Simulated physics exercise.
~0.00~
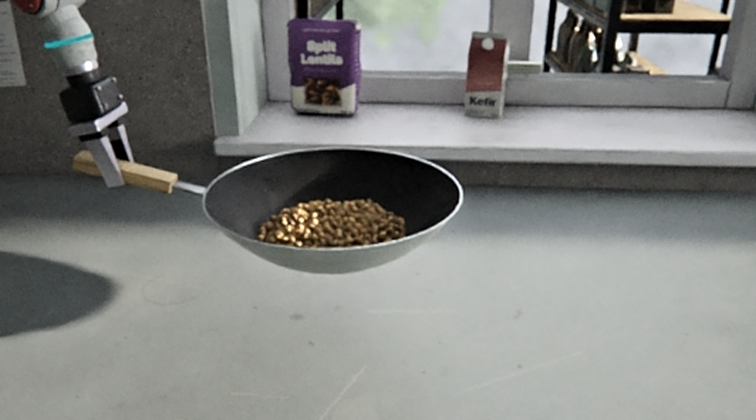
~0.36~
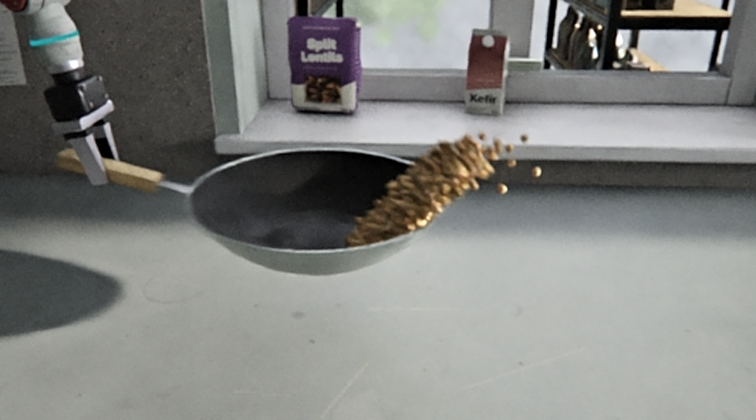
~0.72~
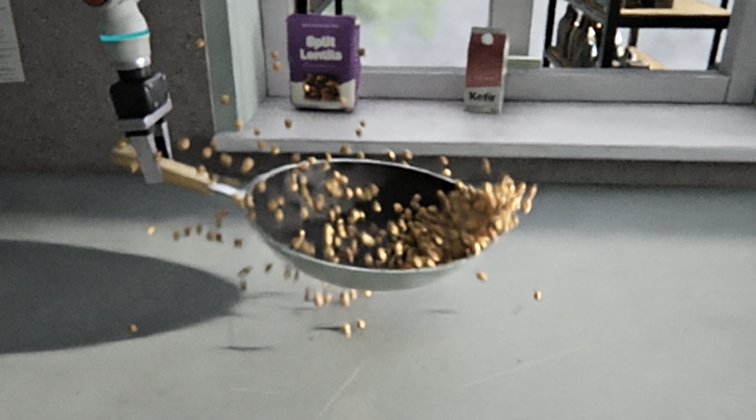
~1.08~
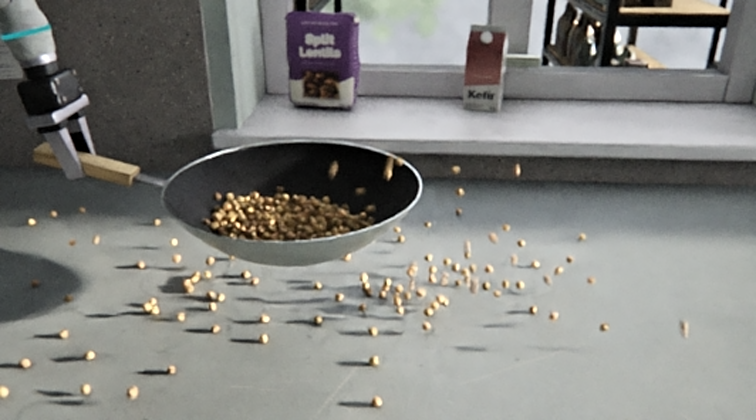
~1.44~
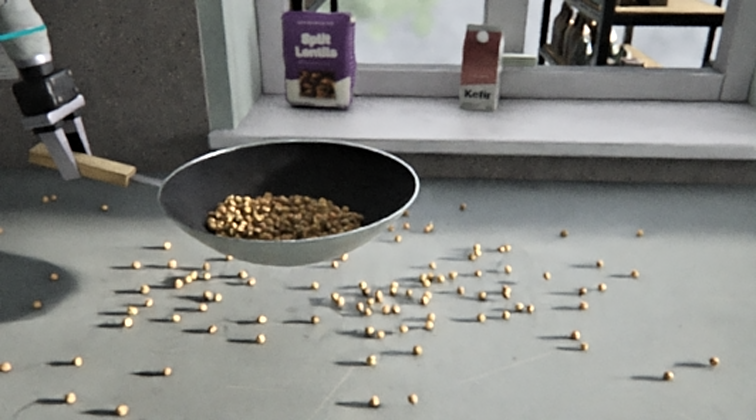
A robot arm tosses chickpeas in a wok, scattering many across the grey counter.
